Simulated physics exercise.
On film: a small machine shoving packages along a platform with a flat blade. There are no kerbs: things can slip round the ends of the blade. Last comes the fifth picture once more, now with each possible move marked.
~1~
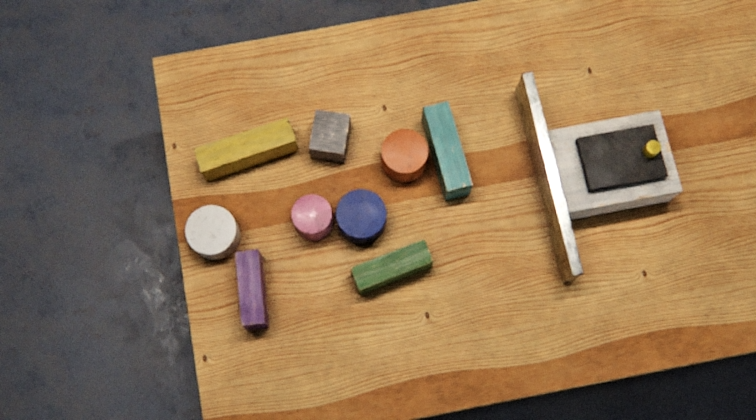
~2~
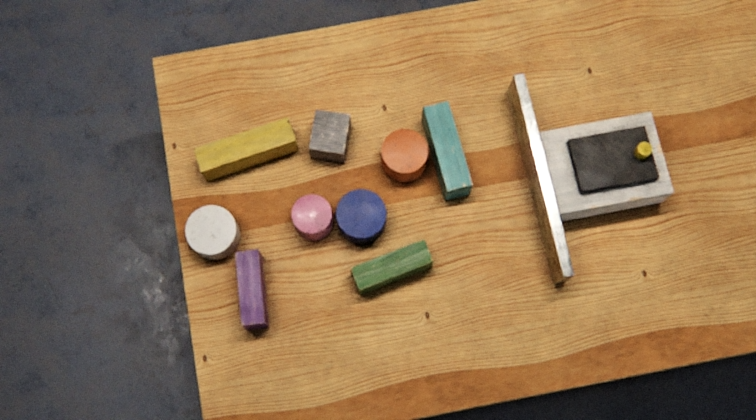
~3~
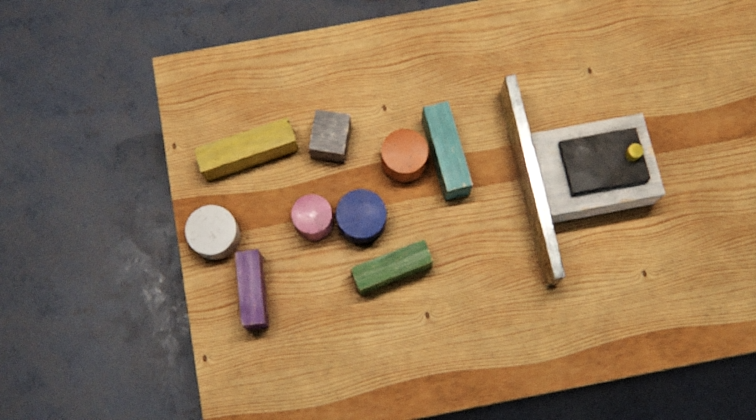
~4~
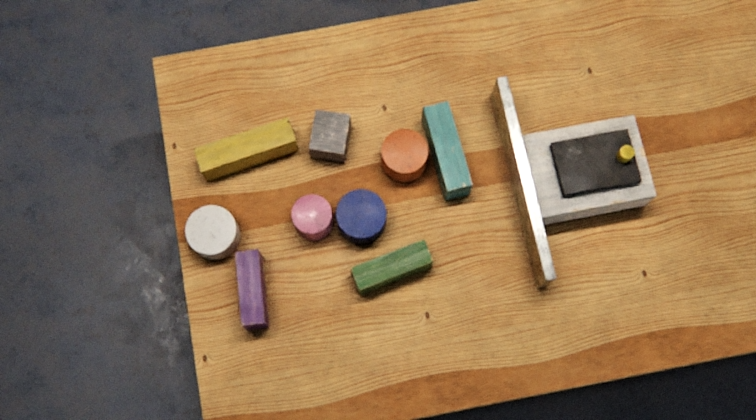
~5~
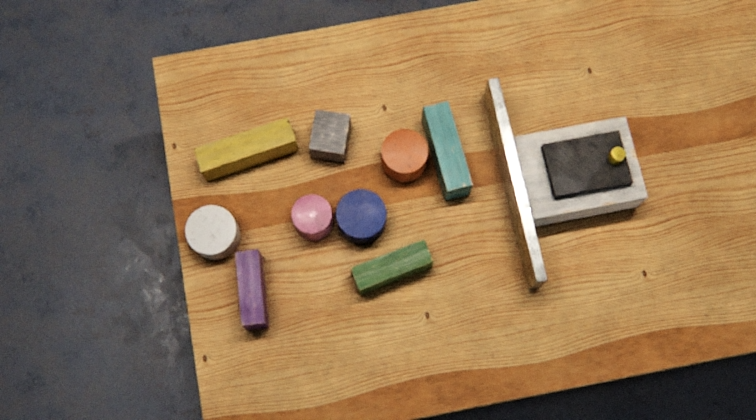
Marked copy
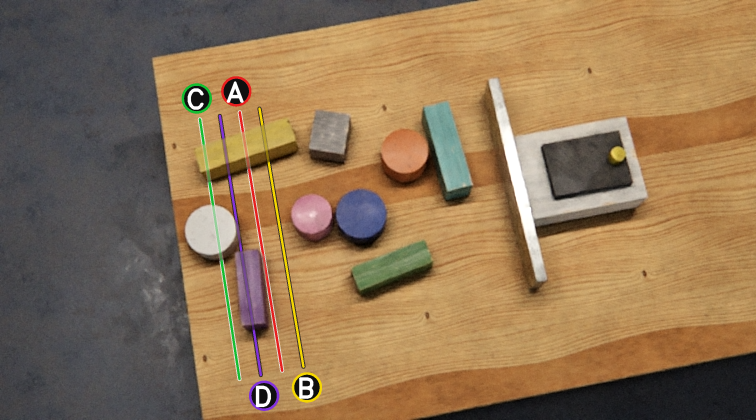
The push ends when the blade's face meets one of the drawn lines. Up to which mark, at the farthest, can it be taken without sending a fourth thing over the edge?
Up to line D.
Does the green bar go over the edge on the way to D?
By then, no.
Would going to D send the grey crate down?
No.
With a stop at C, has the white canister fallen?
By then, yes.
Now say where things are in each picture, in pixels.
In the first picture, grey crate (331, 137); purple bar (253, 290); green bar (392, 267).
In the second picture, robot (607, 160); yellow bar (247, 149).
In the third picture, robot (599, 162); blue canister (362, 217).
In the fourth picture, robot (589, 164); pink canister (313, 218).
In the fifth picture, robot (581, 165); grey crate (331, 137); purple bar (253, 290); green bar (392, 267).
On the marked copy, A at (260, 237); B at (281, 233); C at (219, 244); D at (240, 241).
Following D. Soon after the start, robot (482, 184); grey crate (324, 136); green bar (382, 268).
Later, robot (383, 202); yellow bar (182, 158); purple bar (234, 291).
In the end, robot (303, 217); purple bar over the edge; white canister over the edge; three fallen.
As for the rest, A is within the limit but short; B is within the limit but short; C drops five.
